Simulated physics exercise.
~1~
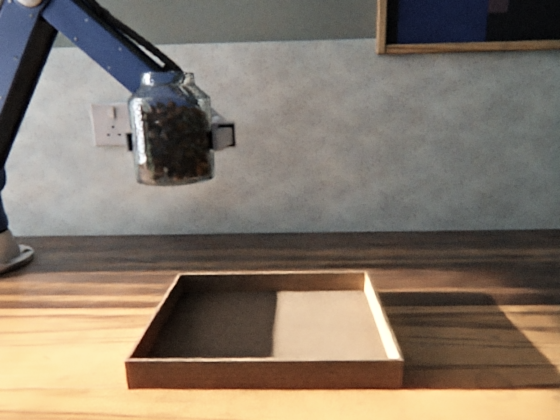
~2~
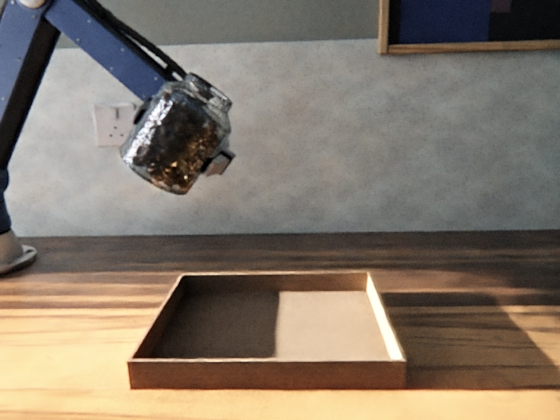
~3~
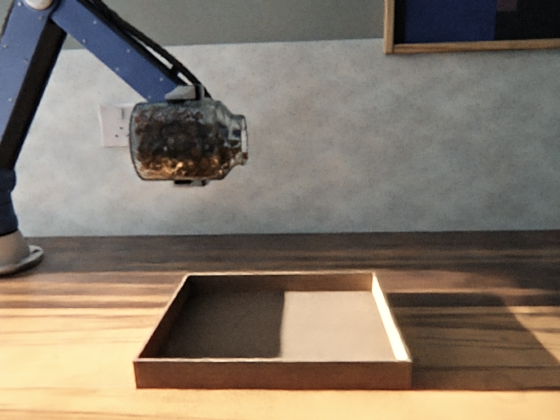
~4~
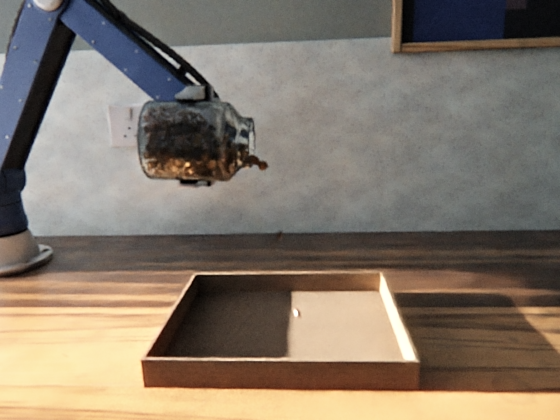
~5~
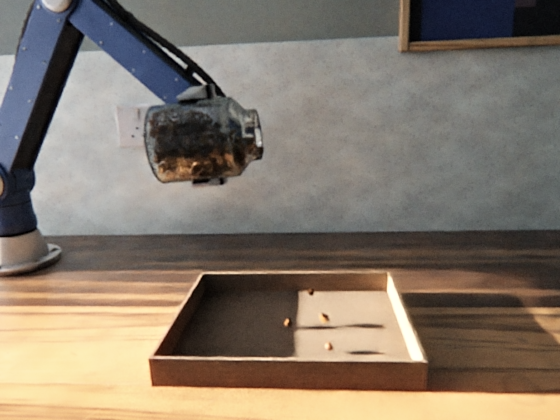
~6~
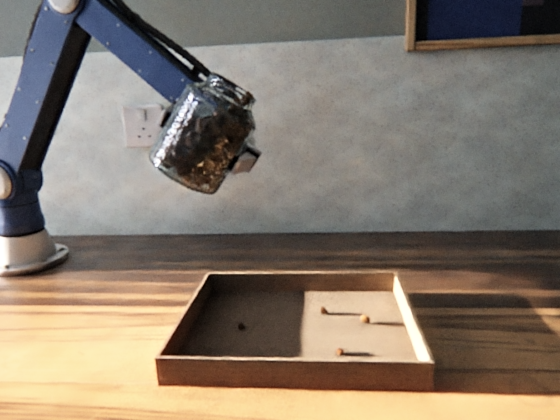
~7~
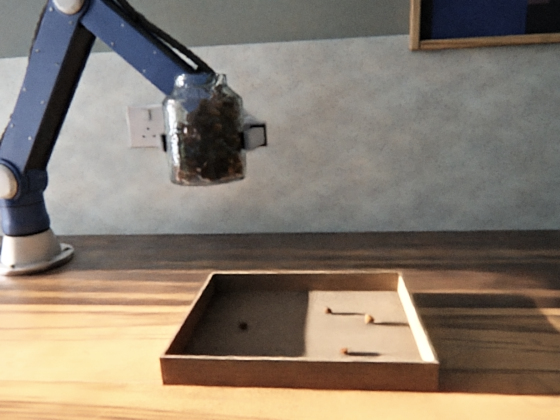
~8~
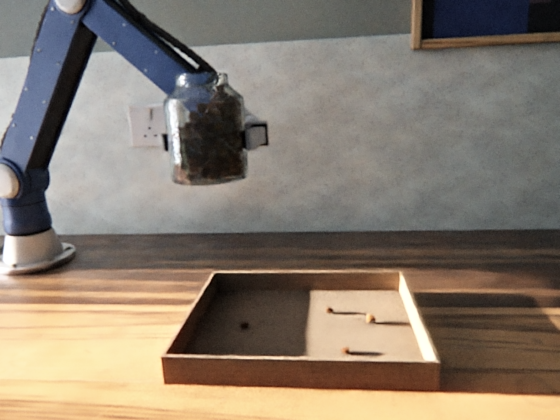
A robot arm tips a jar sideways, drops four pellets into a tray, and rights it.
